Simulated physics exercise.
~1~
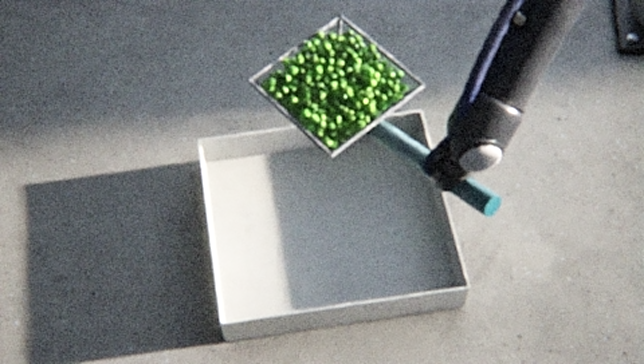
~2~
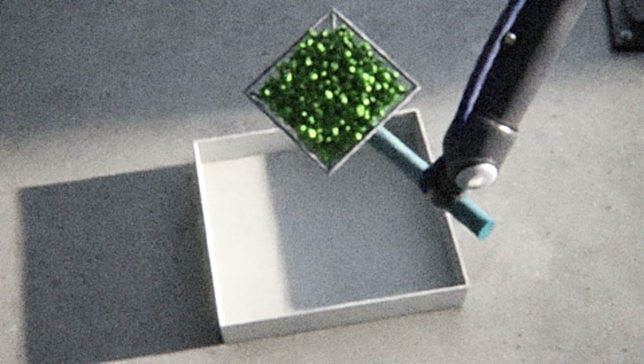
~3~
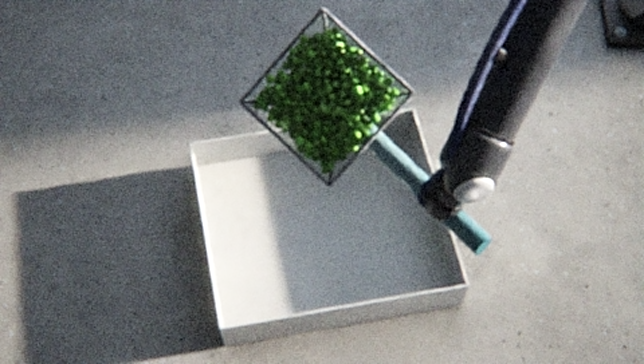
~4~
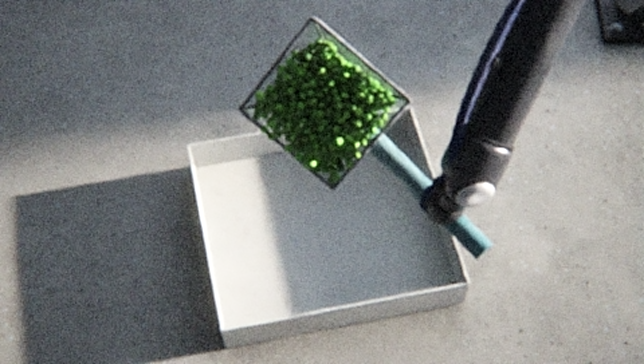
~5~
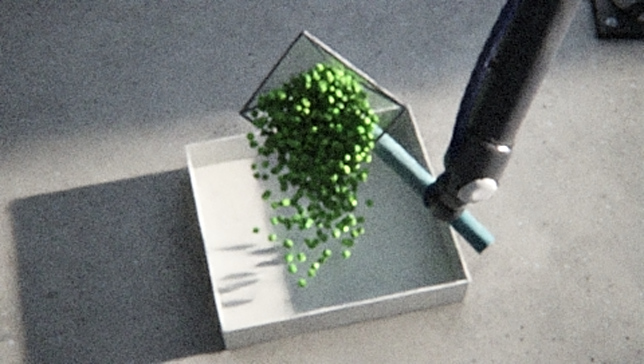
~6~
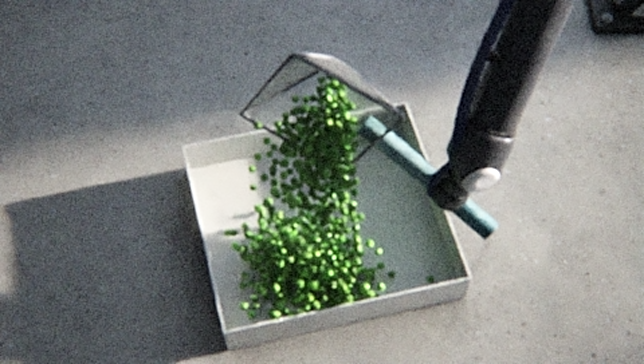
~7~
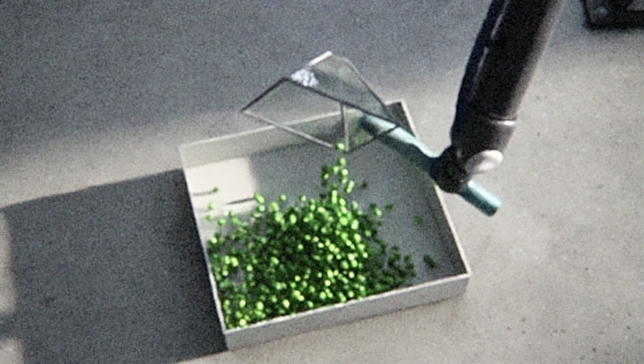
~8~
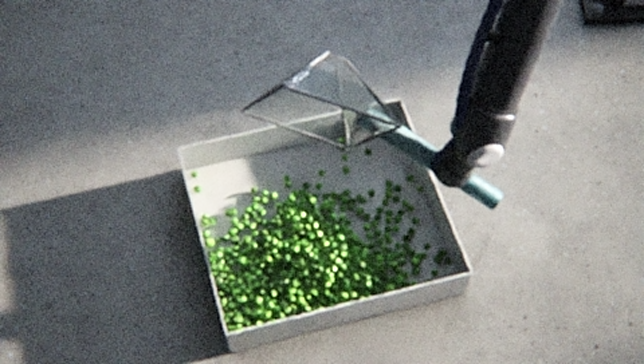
Bright green frozen peas fill a clear, dark-edged square scoop held by a black robotic arm at the right, gripping its teal handle. Seen from above at an angle, a shallow, pale square tray sits below on a grey concrete floor, casting a dark shadow to the left. The arm steadily tips the scoop while the peas stay inside at first. Then they spill over the lower edge, scattering downward and piling up in the tray. The last few drop out, and the peas spread across the tray's front while the empty scoop hangs tilted above its back edge.
